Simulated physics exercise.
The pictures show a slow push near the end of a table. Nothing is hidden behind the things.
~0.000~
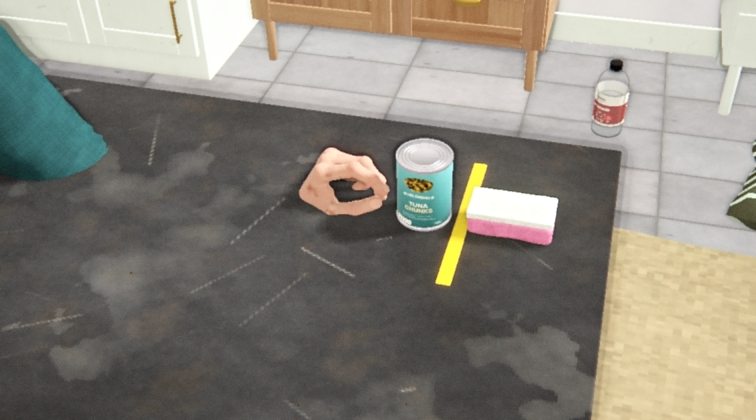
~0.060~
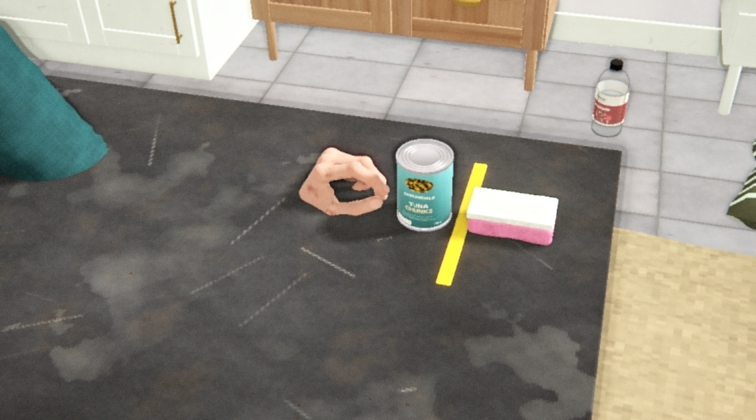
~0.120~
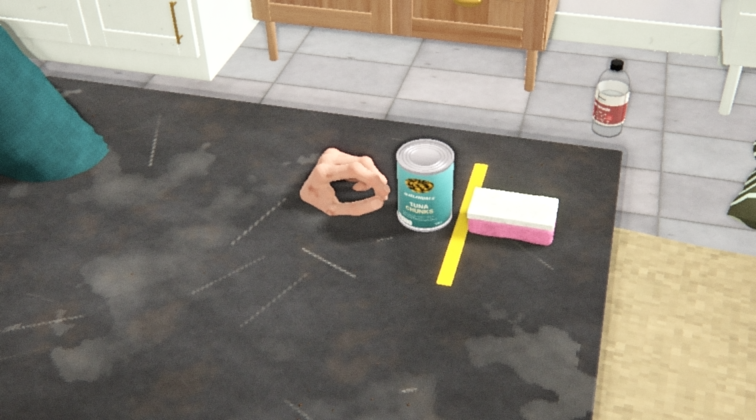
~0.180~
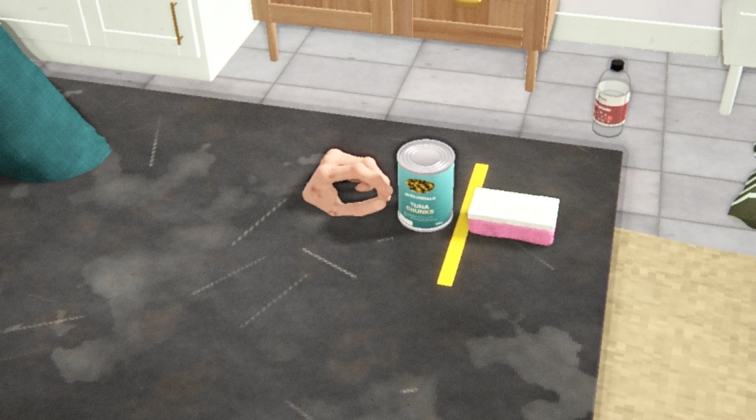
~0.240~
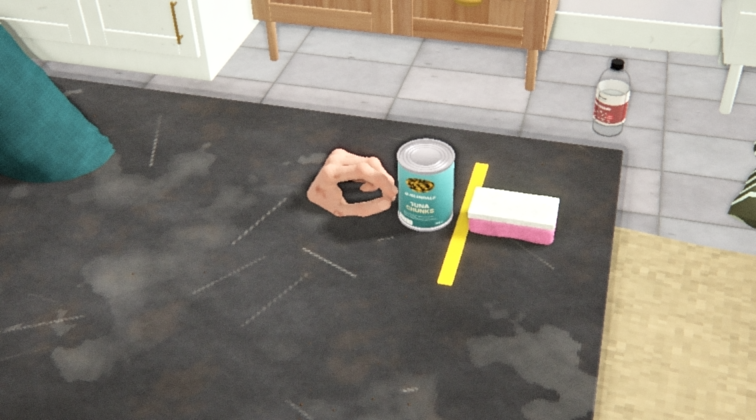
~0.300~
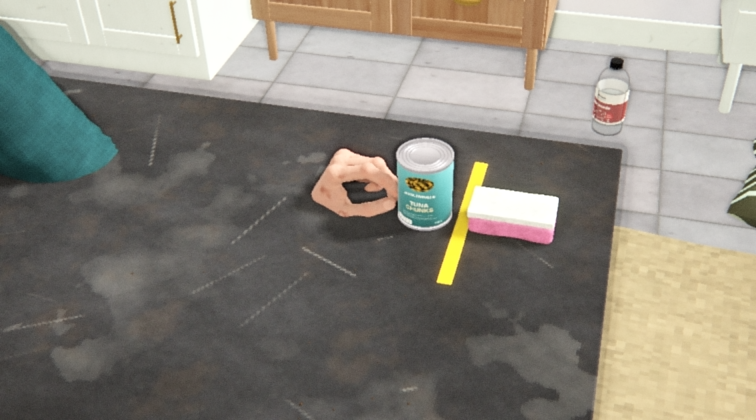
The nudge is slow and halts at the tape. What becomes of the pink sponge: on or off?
The pink sponge remains on top.
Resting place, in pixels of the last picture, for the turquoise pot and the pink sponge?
The turquoise pot around (500, 195); the pink sponge around (570, 224).
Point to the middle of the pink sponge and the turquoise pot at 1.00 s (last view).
First (557, 222), then (486, 193).
Around 0.74 s, pink sponge travelled a little near (532, 218).
Around 1.00 s, pink sponge travelled a little near (557, 222).
Around 1.54 s, pink sponge travelled about its own width near (571, 224).
Finally (2.7 s), the pink sponge is still on the table, near (571, 224).
